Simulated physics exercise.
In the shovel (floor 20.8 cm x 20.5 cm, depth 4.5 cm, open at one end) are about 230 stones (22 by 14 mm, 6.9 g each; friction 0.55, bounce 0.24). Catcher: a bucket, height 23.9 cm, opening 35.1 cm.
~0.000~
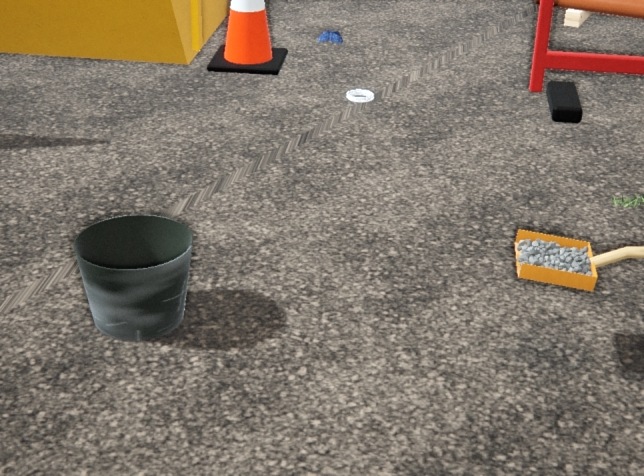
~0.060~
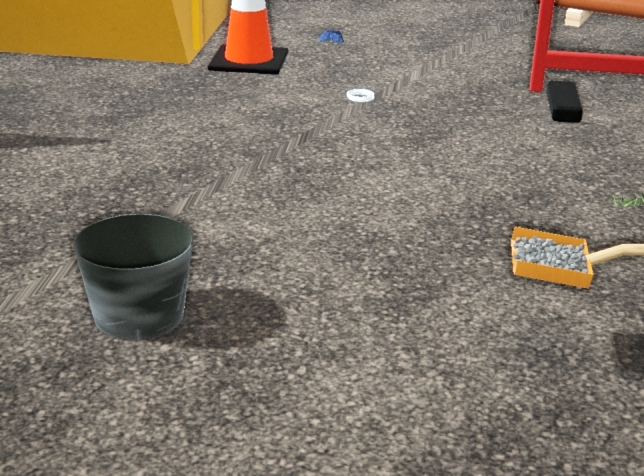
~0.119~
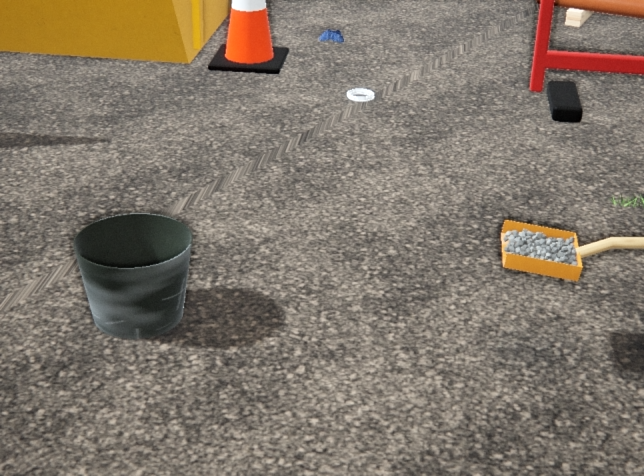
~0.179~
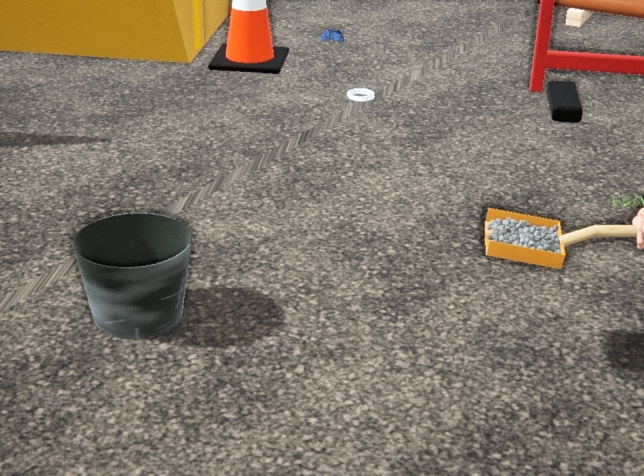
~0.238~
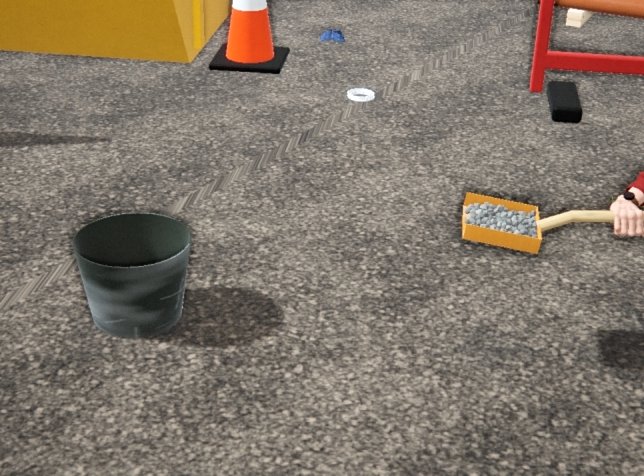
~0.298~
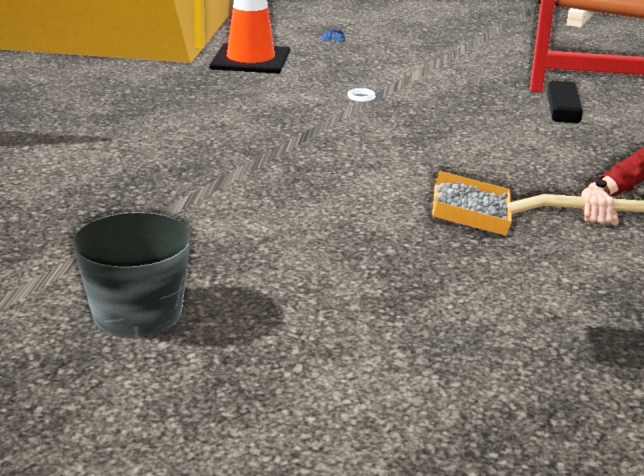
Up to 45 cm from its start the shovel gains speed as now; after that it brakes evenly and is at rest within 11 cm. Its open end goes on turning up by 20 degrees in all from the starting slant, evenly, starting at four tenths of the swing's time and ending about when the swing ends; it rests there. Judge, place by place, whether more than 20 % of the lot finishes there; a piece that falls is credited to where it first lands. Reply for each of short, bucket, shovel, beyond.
On the ground short of the target's middle - more, bucket - more, shovel - not more, ground beyond - not more.
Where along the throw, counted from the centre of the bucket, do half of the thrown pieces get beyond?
Close to 10 centimetres short, I'd say.
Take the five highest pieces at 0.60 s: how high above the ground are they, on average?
Estimated height: Roughly 70 centimetres.
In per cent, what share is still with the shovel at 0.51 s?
Roughly 30 %.
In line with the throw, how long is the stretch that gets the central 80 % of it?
It covers around 45 cm.
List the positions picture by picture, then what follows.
In the first frame, shovel at (559, 272); tilt 7 degrees; moved 0.0 cm; low side right; open edge at (517, 259); middle of the load at (563, 258); bucket at (134, 241).
In the second frame, shovel at (555, 269); tilt 7 degrees; moved 1.2 cm; low side right; open edge at (513, 257); middle of the load at (559, 255).
In the third frame, shovel at (544, 261); tilt 7 degrees; moved 4.6 cm; low side right; open edge at (502, 250); middle of the load at (549, 248).
In the fourth frame, shovel at (527, 249); tilt 7 degrees; moved 10.5 cm; low side right; open edge at (486, 238); middle of the load at (532, 236).
In the fifth frame, shovel at (504, 233); tilt 8 degrees; moved 18.6 cm; low side right; open edge at (463, 222); middle of the load at (510, 221).
In the sixth frame, shovel at (474, 213); tilt 11 degrees; moved 29.1 cm; low side right; open edge at (434, 200); middle of the load at (476, 205); bucket at (132, 238). It turns about 85 degrees a second.
After 0.42 s, tilt 21 degrees; shovel 100 %; middle of all pieces near (399, 156).
Then, at 0.51 s, tilt 26 degrees; shovel 30 %, in the air 70 %; middle of all pieces near (347, 133).
After 0.60 s, tilt 26 degrees; shovel 5 %, in the air 95 %; middle of all pieces near (303, 130).
Then, at 0.69 s, tilt 26 degrees; in the air 100 %; middle of all pieces near (259, 153).
By 1.9 s all is still; short 50 %, bucket 50 %, shovel 0 %, beyond 0 %.
